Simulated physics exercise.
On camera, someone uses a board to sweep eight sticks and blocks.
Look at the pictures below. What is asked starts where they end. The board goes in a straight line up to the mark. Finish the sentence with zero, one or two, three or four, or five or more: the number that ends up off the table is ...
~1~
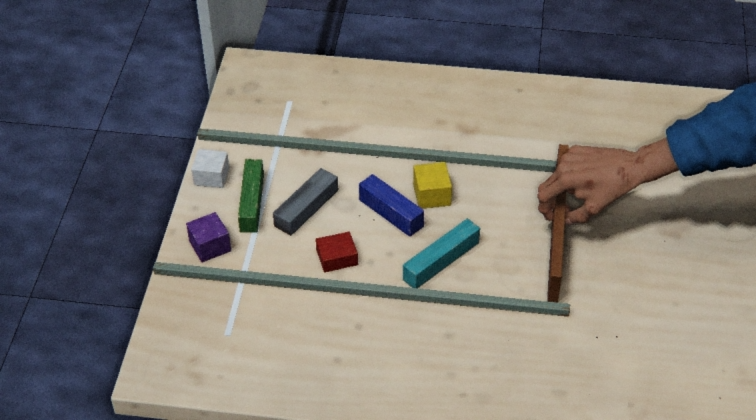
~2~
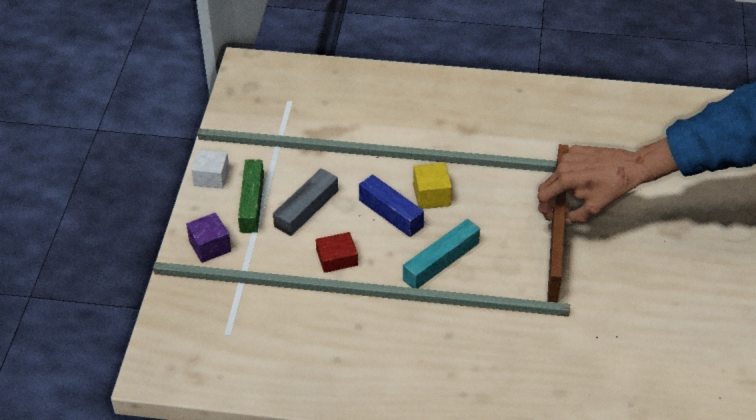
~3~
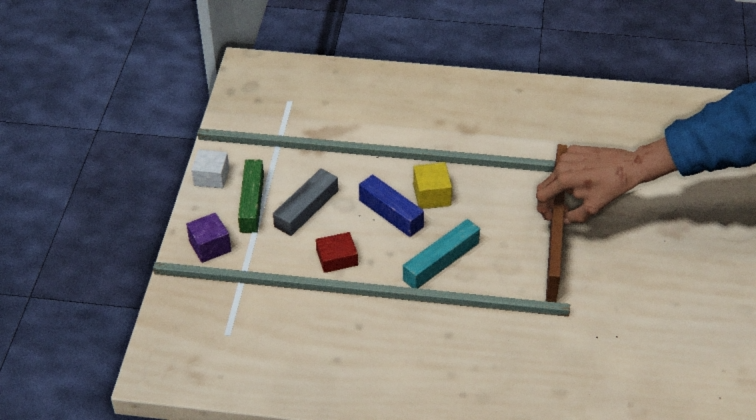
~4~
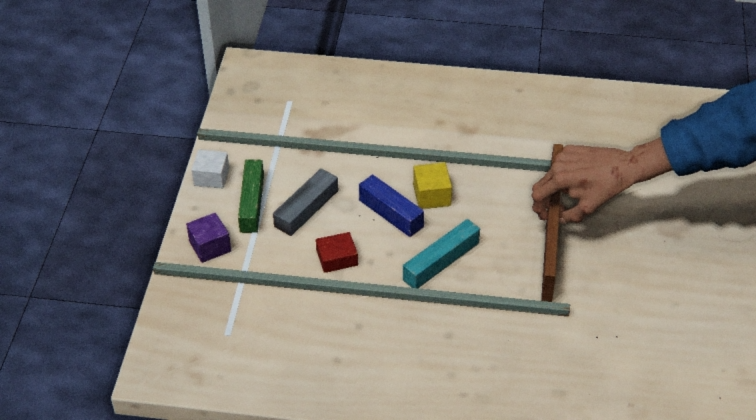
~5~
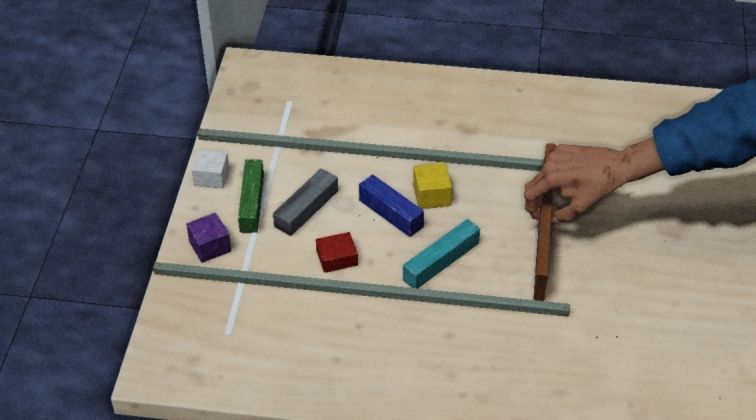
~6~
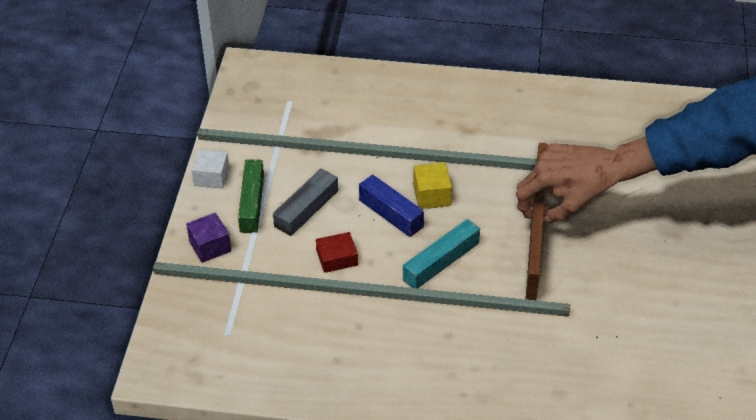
The number that ends up off the table is one or two.
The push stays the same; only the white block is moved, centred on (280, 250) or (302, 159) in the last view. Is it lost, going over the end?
Taken in order, it keeps its place and then keeps its place.
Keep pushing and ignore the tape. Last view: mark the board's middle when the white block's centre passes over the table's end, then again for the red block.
Near (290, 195) and (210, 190).
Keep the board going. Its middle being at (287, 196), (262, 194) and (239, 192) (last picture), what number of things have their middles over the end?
The counts: 1, 1 and 3.
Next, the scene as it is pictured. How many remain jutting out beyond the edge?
The total comes out at 2.
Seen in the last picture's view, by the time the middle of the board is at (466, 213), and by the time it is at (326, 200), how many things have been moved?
At the first spot 1, then 6.
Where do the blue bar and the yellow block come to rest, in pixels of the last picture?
They end up close to (225, 186) and (254, 166).
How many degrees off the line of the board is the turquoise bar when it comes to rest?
Roughly 0° out of line.
Early on, none off yet; white block at rest near (211, 169); purple block at rest near (209, 238); green bar at rest near (251, 196).
Finally, the number that fall off is one or two; lost, white block.
